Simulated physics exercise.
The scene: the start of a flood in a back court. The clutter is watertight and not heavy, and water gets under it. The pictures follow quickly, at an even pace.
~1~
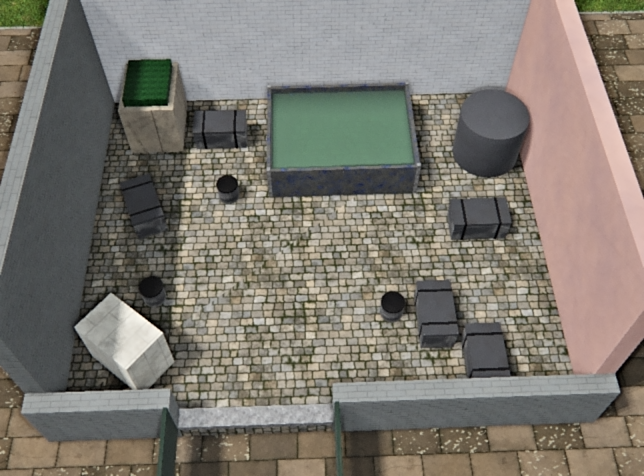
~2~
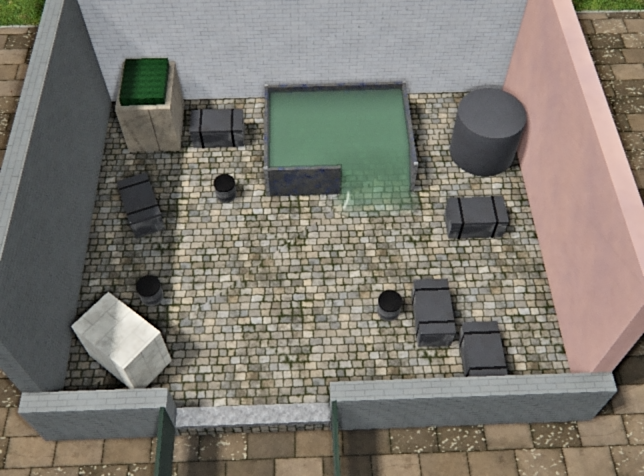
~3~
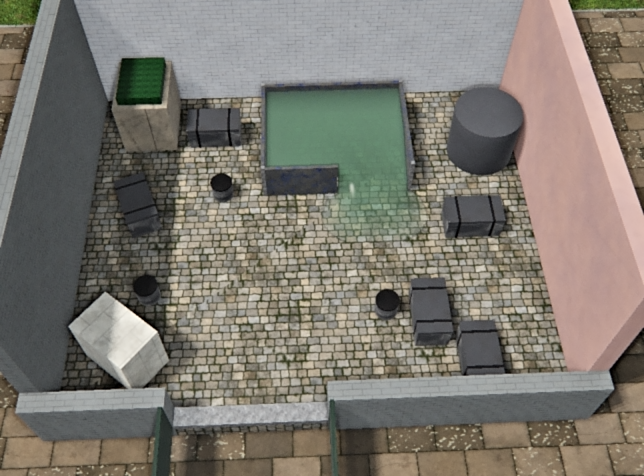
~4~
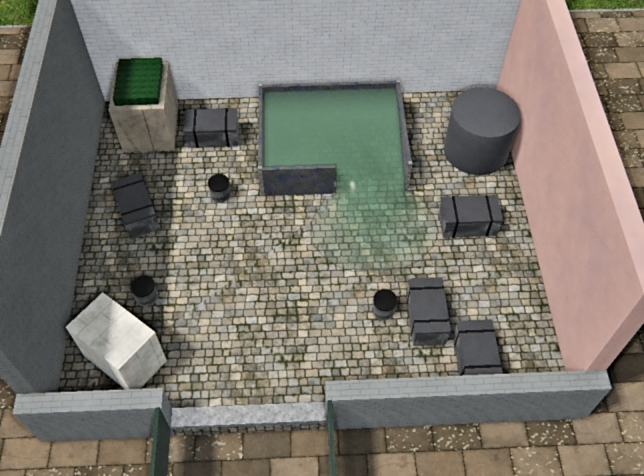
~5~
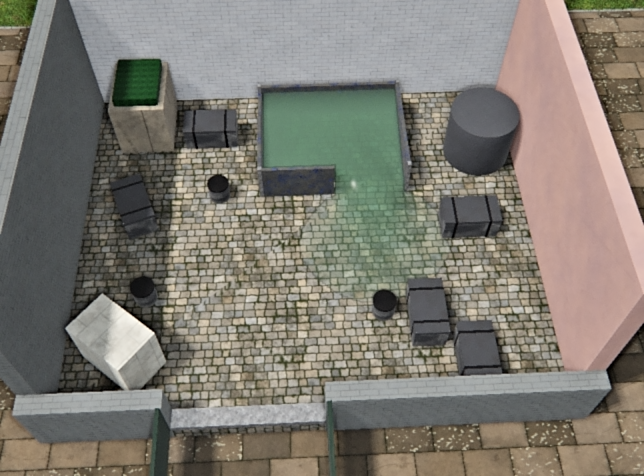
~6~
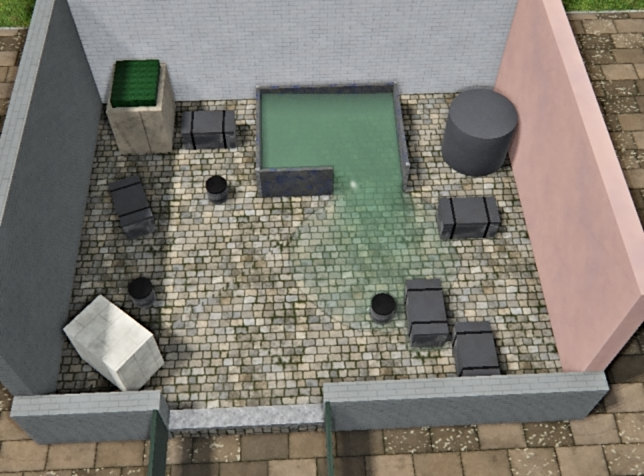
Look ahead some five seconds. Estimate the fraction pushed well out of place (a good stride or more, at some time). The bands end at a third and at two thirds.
It is from one to two thirds.
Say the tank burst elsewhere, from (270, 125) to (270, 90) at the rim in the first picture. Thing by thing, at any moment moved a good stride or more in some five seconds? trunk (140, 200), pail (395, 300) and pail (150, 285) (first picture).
One after the other: Shifted that much, no, pushed that far.
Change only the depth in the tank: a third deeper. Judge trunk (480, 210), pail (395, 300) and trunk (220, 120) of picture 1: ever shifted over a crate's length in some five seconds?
In that order: Shifted that much, pushed that far, never so far.
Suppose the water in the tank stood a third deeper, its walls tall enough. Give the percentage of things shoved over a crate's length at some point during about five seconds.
Roughly 50 per cent.
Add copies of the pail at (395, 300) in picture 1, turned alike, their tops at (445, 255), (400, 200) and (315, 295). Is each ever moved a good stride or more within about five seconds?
One after the other: Swept aside, moved that far, yes.
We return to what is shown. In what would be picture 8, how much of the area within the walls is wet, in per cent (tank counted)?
Roughly 30 per cent.
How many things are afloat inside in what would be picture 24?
It comes to 2.
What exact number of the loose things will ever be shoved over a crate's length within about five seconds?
It comes to 3.
A moment on, 1 of 8 are well off their spots; 0 afloat.
Next, 2 of 8 are well off their spots; 2 afloat.
Later, 3 of 8 are well off their spots; 2 afloat.
In the end, 3 of 8 are well off their spots, and 3 have been at some point; 1 afloat.
